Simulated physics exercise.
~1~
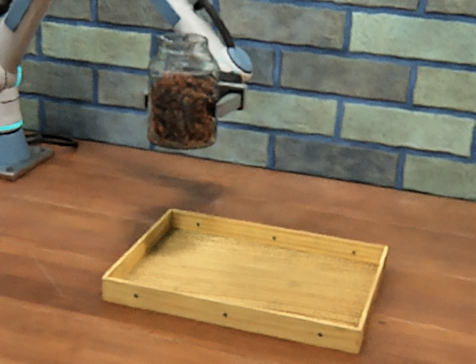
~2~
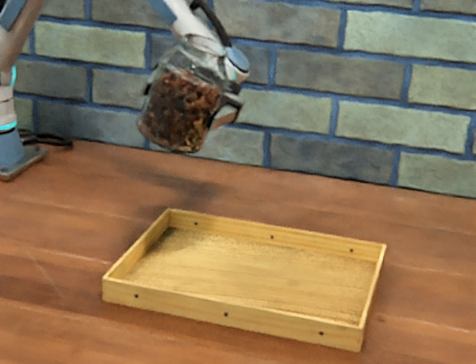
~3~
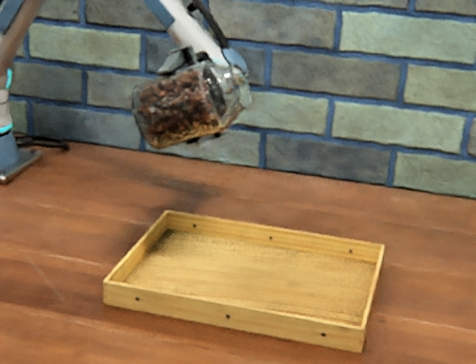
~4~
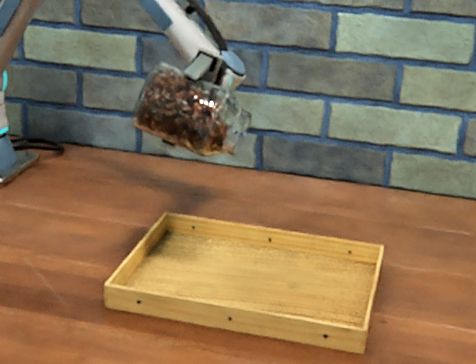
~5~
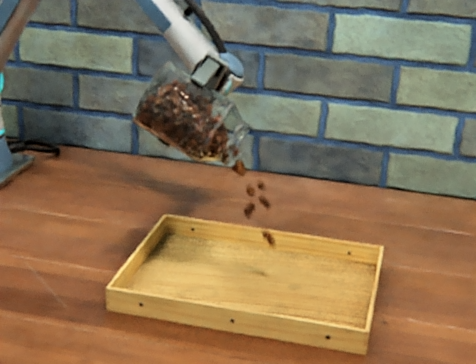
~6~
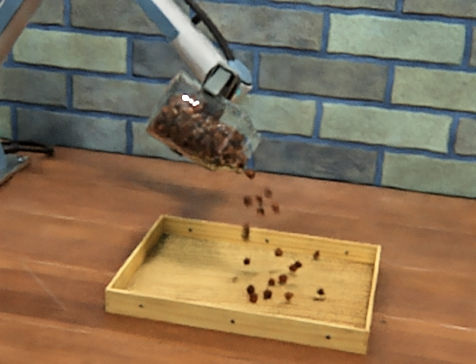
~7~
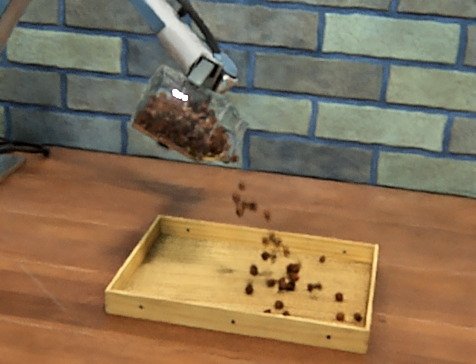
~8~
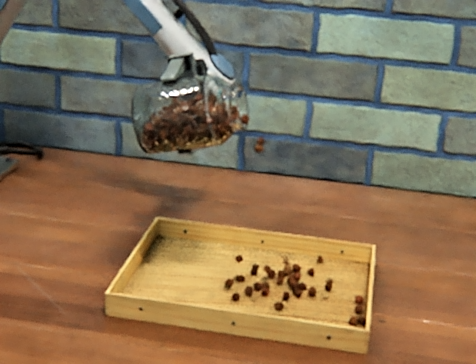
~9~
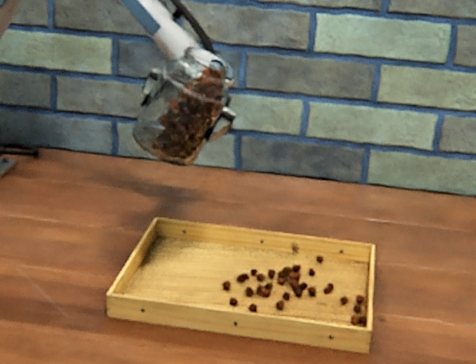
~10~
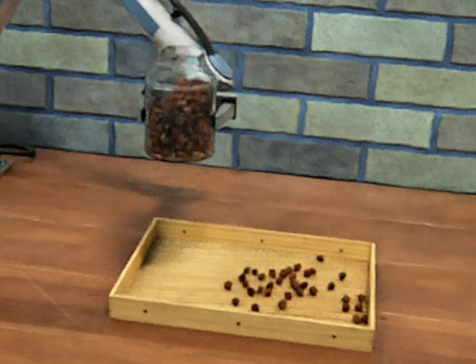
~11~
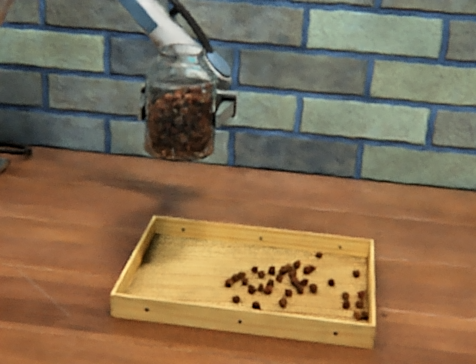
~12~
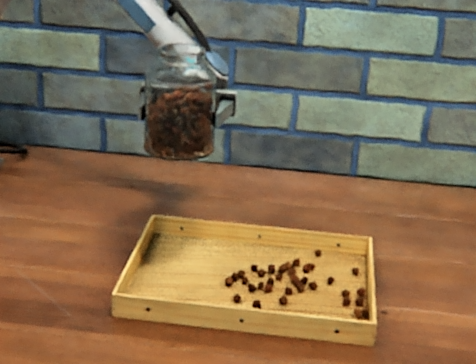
Robotic arm tipping a glass jar, spilling some brown pellets into a shallow wooden tray, then holding it upright, still mostly full.
